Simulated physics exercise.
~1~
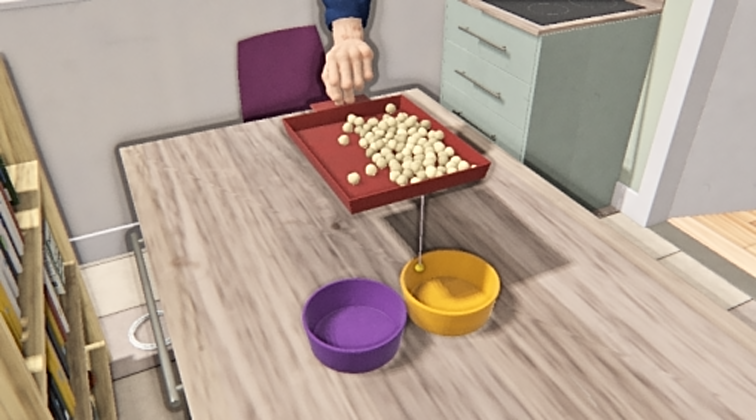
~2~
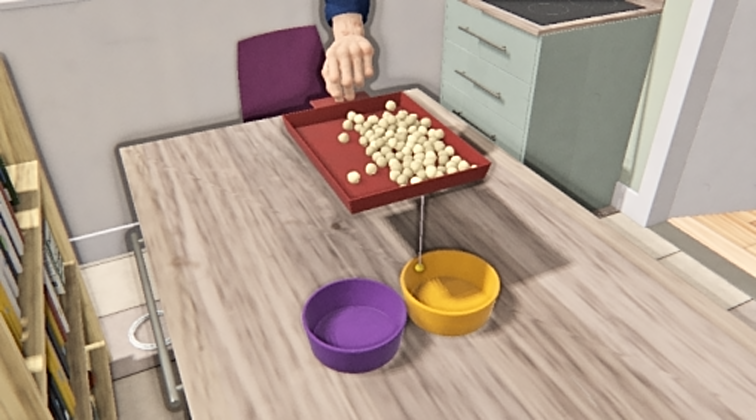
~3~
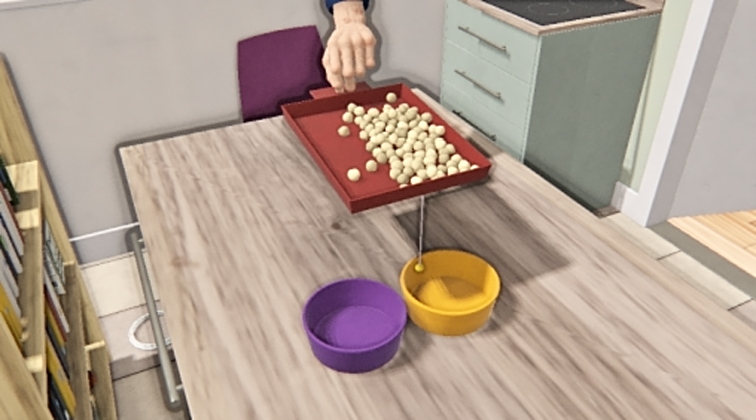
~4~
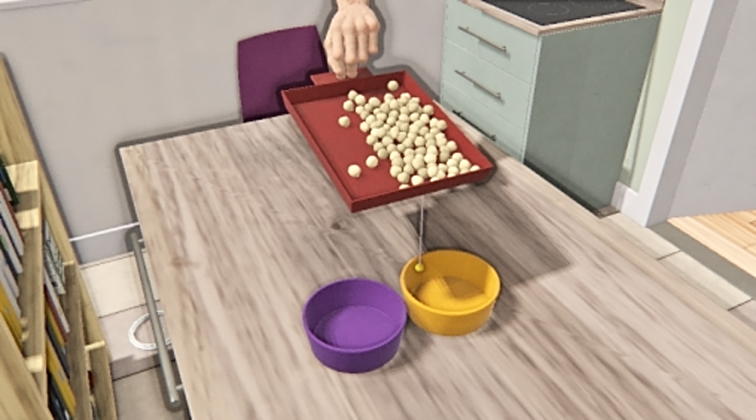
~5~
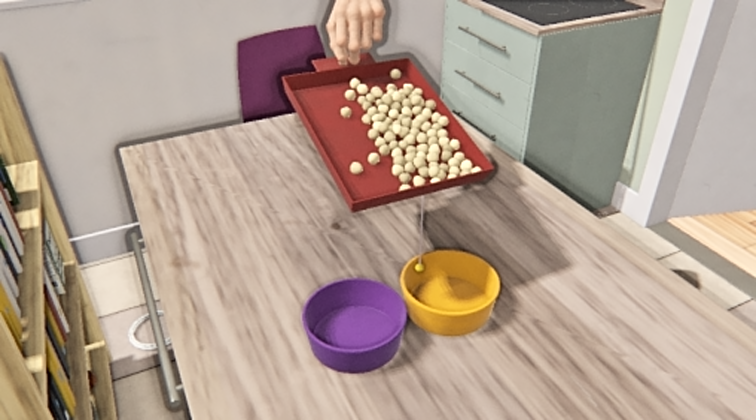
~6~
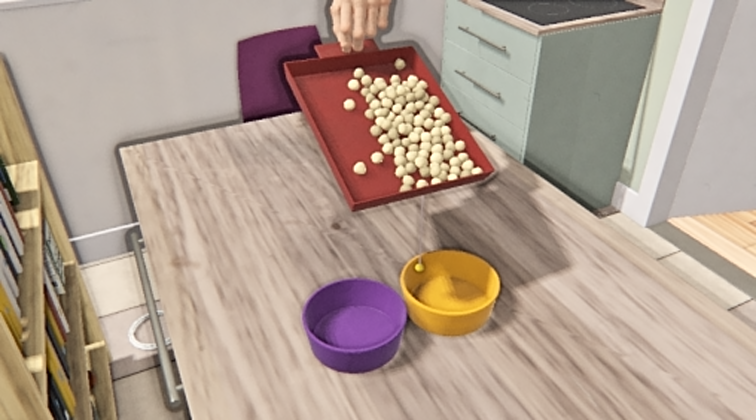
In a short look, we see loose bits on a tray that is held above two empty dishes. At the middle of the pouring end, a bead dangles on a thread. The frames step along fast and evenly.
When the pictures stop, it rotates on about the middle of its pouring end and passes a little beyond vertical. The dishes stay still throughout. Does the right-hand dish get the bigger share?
Yes, the right-hand dish does.
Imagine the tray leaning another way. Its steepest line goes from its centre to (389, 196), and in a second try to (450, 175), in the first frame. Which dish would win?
First: The dish at left. Second: The dish at right.
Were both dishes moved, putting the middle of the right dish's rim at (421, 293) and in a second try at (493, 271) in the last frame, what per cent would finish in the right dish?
Close to 30 in a hundred, then close to 40 in a hundred.
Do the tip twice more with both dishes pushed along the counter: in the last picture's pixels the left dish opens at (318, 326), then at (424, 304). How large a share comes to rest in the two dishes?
You'd see roughly 30 per cent first and roughly 70 per cent second.
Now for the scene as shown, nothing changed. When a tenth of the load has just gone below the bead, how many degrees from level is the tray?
I'd put it at about 100 degrees.
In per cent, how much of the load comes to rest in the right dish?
My best guess is about 40 in a hundred.
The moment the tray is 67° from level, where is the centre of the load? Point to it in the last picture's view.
Look about (437, 153) in the last picture.
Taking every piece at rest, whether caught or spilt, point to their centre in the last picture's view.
Roughly pixel (463, 318).
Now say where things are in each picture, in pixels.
Corners of the pouring end at (352, 197) and (486, 162), level; middle of the load at (400, 148), macadamia nuts; left dish at (377, 357); right dish at (475, 320); bead on its thread at (420, 268), in the first frame.
Corners of the pouring end at (352, 197) and (486, 162), level; middle of the load at (400, 147), in the second frame.
Corners of the pouring end at (352, 198) and (487, 163), tipped barely, level across its low end; middle of the load at (401, 143), in the third frame.
Corners of the pouring end at (353, 198) and (488, 165), tipped a little, level across its low end; middle of the load at (402, 137), in the fourth frame.
Corners of the pouring end at (355, 199) and (489, 166), tipped clearly, level across its low end; middle of the load at (404, 132), in the fifth frame.
Corners of the pouring end at (356, 200) and (490, 168), tipped clearly, level across its low end; middle of the load at (407, 129), about a quarter on the move; left dish at (377, 357); right dish at (475, 320), in the sixth frame.
Soon, tray tipped steeply; nearly all on the tray; a stray few in the air.
A while on, tray tipped past a quarter turn; about half on the tray; a small part in the right dish; a small part outside both; about a quarter in the air.
Towards the end, tray tipped past a quarter turn; a small part in the left dish; about half in the right dish; about half outside both.
Finally, tray tipped past a quarter turn; a small part in the left dish; about half in the right dish; about half outside both.
